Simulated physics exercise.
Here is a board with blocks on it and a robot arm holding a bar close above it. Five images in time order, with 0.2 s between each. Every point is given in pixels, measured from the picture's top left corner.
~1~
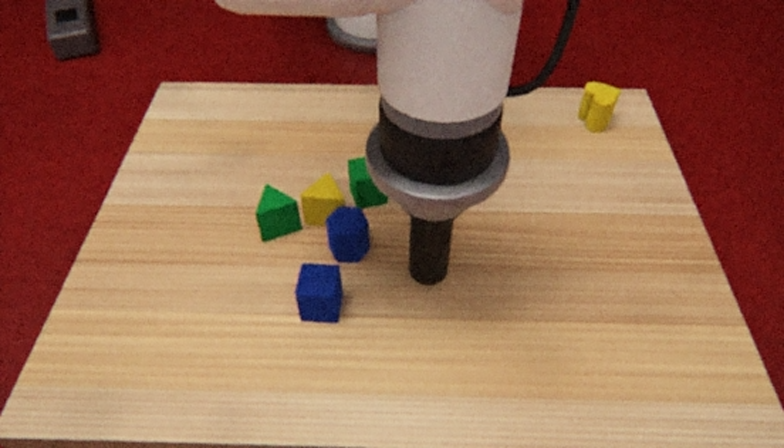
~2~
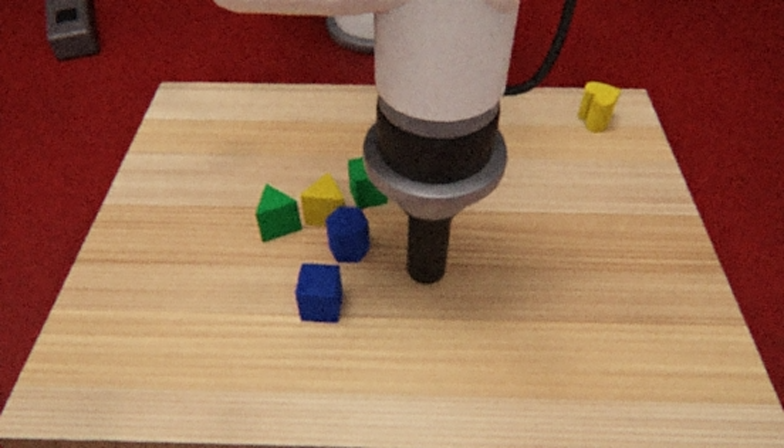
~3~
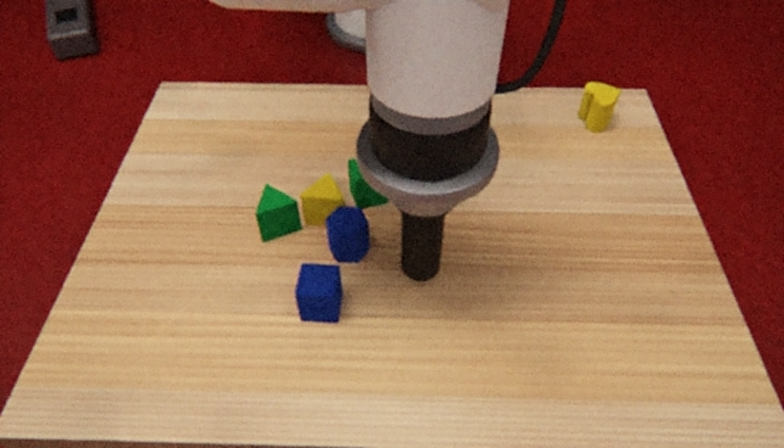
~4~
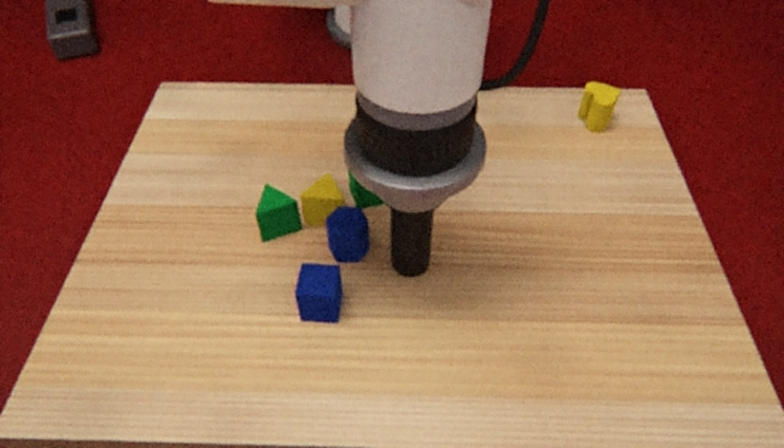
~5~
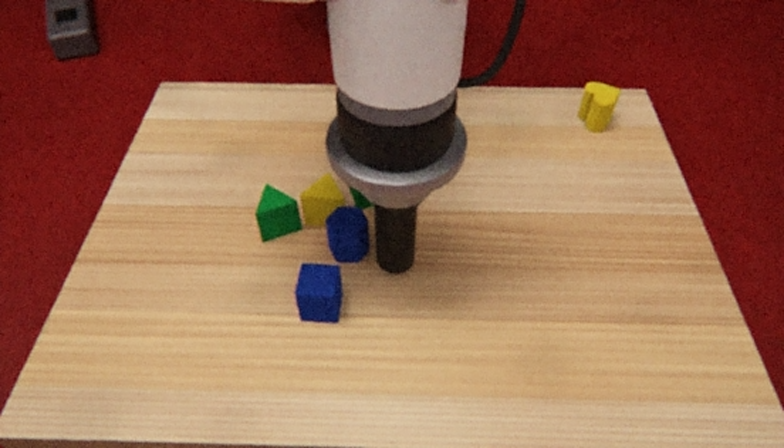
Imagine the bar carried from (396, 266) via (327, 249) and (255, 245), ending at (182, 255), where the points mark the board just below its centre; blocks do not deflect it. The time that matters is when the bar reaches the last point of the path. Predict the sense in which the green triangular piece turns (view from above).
From the top, the block rotates counterclockwise.
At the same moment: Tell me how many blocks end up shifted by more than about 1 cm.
The answer is two blocks.
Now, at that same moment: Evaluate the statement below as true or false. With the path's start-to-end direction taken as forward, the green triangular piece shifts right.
That is true.
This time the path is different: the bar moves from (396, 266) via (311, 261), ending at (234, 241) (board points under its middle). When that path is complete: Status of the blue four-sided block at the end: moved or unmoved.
Stays where it is.
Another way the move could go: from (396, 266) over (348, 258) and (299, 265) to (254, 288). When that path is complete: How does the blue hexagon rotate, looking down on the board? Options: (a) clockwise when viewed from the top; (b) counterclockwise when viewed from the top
a: Clockwise when viewed from the top.
On the path given first. One third of the way, bar (324, 241); green triangular piece (260, 194), turned 30° anticlockwise; yellow triangular piece (322, 185), turned 15° clockwise; blue hexagon (292, 202), turned 20° clockwise.
Two thirds of the way, bar (252, 238); green triangular piece (226, 171), turned 25° anticlockwise; yellow triangular piece (322, 185), turned 15° clockwise; blue hexagon (244, 189), turned 90° clockwise.
At the end, bar (179, 247); green triangular piece (226, 169), turned 25° anticlockwise; blue four-sided block in place; yellow triangular piece (322, 185), turned 15° clockwise; blue hexagon (238, 190), turned 110° clockwise.
